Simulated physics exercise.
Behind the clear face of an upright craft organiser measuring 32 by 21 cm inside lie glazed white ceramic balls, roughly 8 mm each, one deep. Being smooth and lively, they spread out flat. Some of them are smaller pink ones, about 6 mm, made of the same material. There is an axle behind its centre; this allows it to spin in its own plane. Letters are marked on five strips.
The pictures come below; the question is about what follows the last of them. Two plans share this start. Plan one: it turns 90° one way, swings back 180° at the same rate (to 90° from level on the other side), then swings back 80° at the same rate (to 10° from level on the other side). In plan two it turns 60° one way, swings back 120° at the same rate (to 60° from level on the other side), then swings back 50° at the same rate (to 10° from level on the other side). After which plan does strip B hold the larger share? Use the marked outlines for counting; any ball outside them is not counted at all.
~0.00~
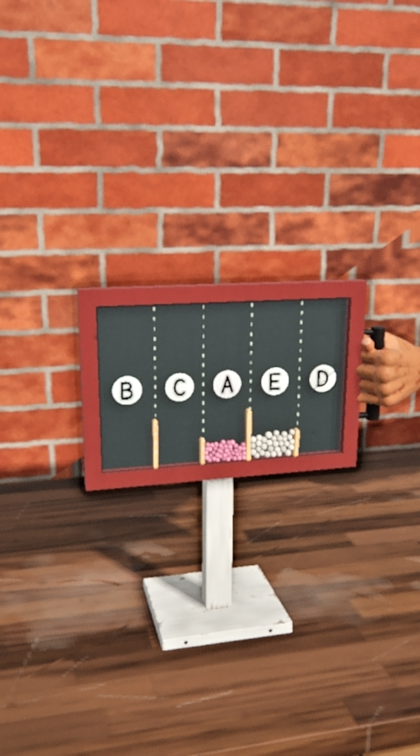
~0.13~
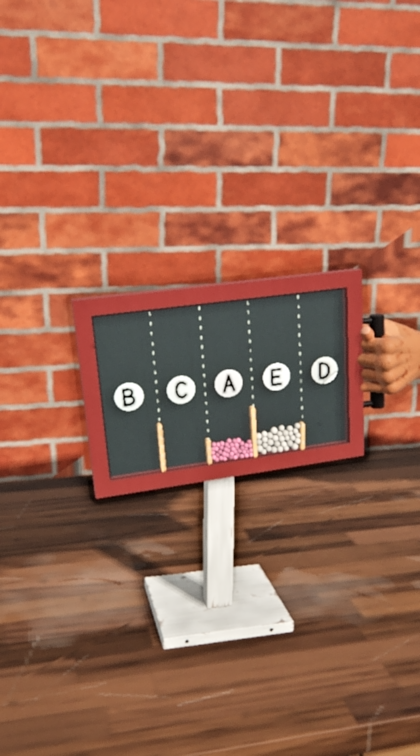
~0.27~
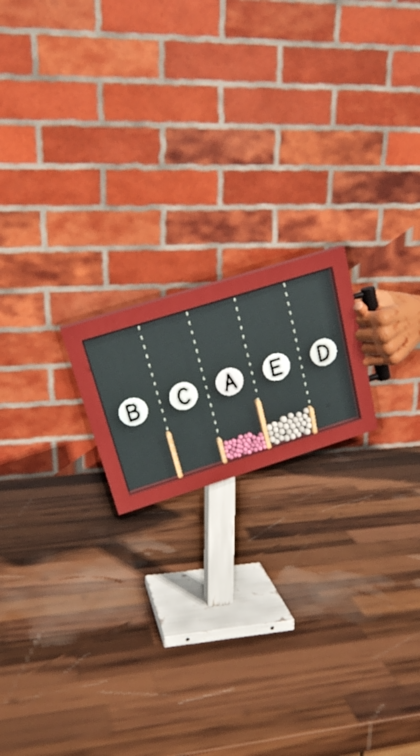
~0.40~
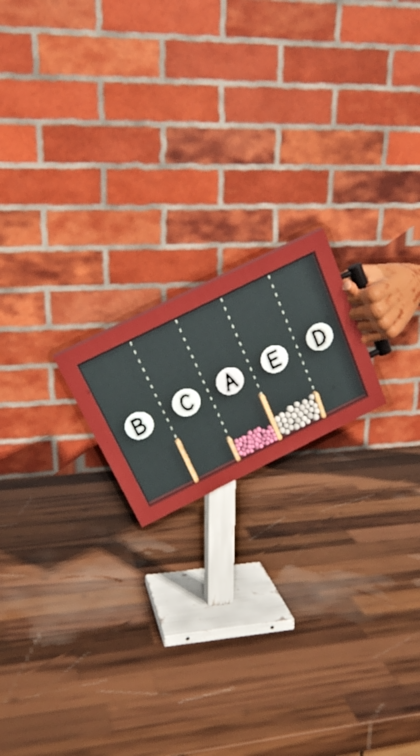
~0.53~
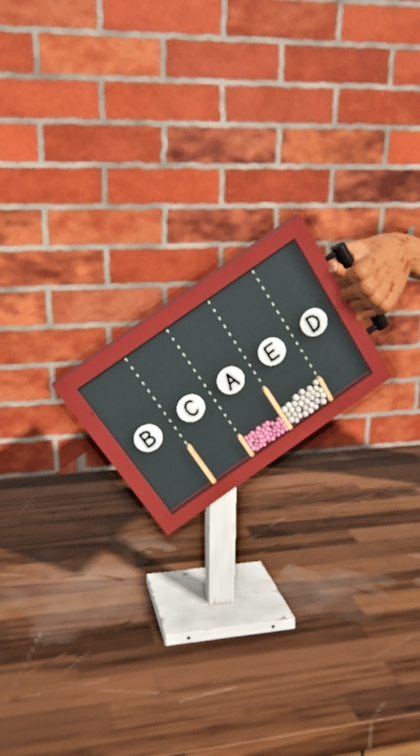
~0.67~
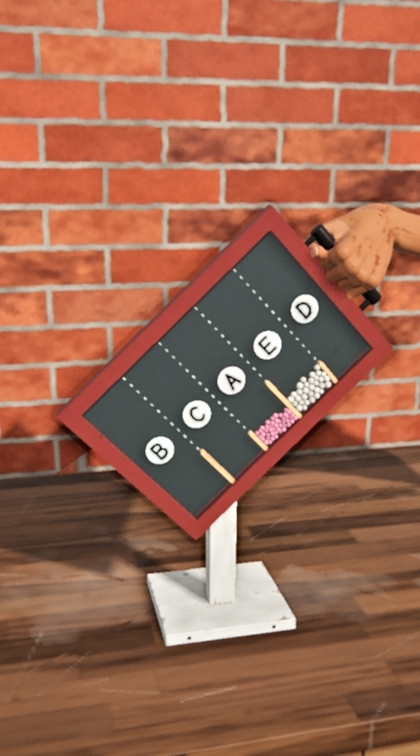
Choose the plan named earlier.
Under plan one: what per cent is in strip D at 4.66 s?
It works out at roughly 20 per cent.
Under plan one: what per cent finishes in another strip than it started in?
I'd guess roughly 60 percent, give or take.
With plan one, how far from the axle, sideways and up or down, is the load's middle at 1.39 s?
7 cm right, 1 cm below.
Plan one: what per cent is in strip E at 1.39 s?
Some 40 per cent.
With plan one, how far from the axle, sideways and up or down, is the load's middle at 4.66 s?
I'd put it near 6 centimetres to the left and 7 centimetres below.
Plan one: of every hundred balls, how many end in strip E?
That comes to near 15 percent.
Plan one. 1.39 s, it stands 90° anticlockwise; A 35 %, B 5 %, C 20 %, E 40 %.
After 4.66 s, it stands 50° clockwise; A 25 %, B 20 %, C 20 %, D 20 %, E 15 %.
After 5.28 s, it stands 10° clockwise; A 25 %, B 20 %, C 20 %, D 20 %, E 15 %.
At rest by 5.7 s, it stands 10° clockwise; A 25 %, B 20 %, C 20 %, D 20 %, E 15 %.
Plan two would end with A 55 %, B 0 %, C 5 %, D 5 %, E 35 %.
